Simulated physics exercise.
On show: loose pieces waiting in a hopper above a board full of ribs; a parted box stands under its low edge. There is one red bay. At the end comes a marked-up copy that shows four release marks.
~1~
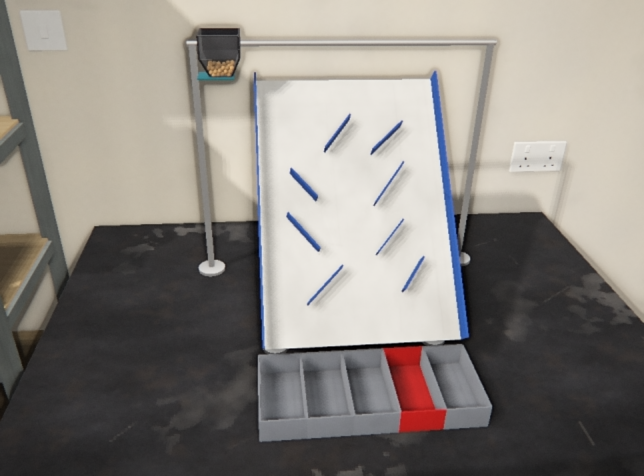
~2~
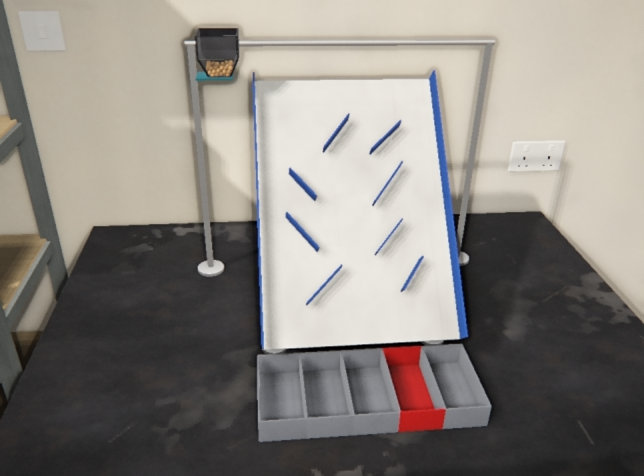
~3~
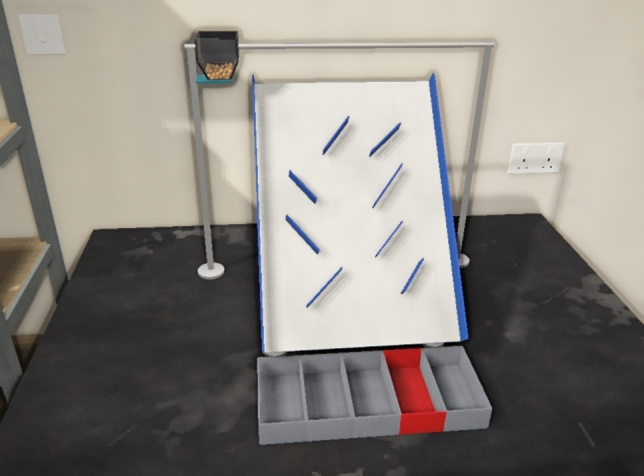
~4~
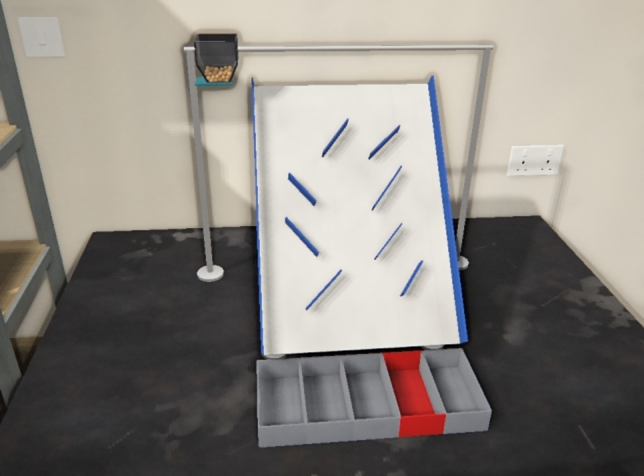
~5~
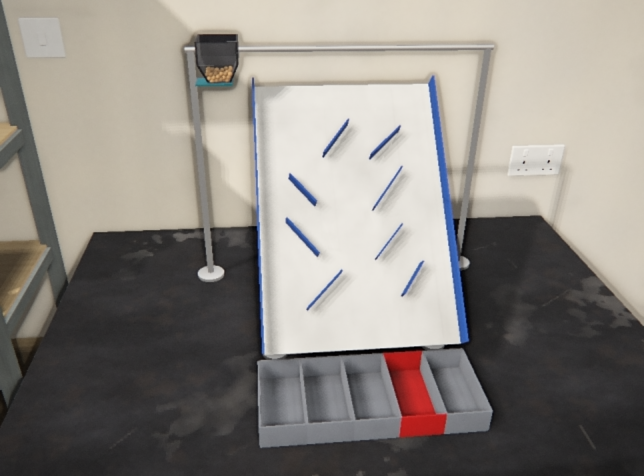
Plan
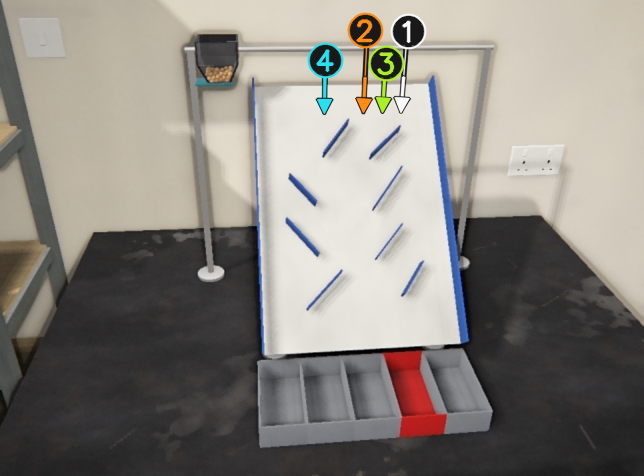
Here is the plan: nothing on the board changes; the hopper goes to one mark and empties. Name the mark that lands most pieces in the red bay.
4.
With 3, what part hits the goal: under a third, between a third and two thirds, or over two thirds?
Mark 3 gives under a third.
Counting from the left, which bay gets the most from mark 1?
The fifth from the left.
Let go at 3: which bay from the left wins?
The first from the left.
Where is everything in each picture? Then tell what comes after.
The first frame shows hopper at (222, 67), round wooden beads, door shut.
The second frame shows ribs (324, 147) to (349, 113), (372, 149) to (401, 120), (290, 168) to (316, 196).
The third frame shows ribs (375, 203) to (403, 163), (286, 215) to (319, 250), (378, 254) to (403, 221).
The fourth frame shows ribs (307, 308) to (342, 269), (404, 294) to (423, 260).
The fifth frame shows red bay at (423, 424), number 4 of 5 from the left.
On the marked copy, mark 1 meets the board at (401, 107); mark 2 meets the board at (363, 107); mark 3 meets the board at (382, 107); mark 4 meets the board at (324, 108).
Choosing 1, a small part in the red bay, most in other bays, a small part outside the box.
Choosing 2, a stray few in the red bay, most in other bays, about a quarter outside the box.
Choosing 3, a small part in the red bay, most in other bays, a small part outside the box.
Choosing 4, about a third in the red bay, about half in other bays, a small part outside the box.
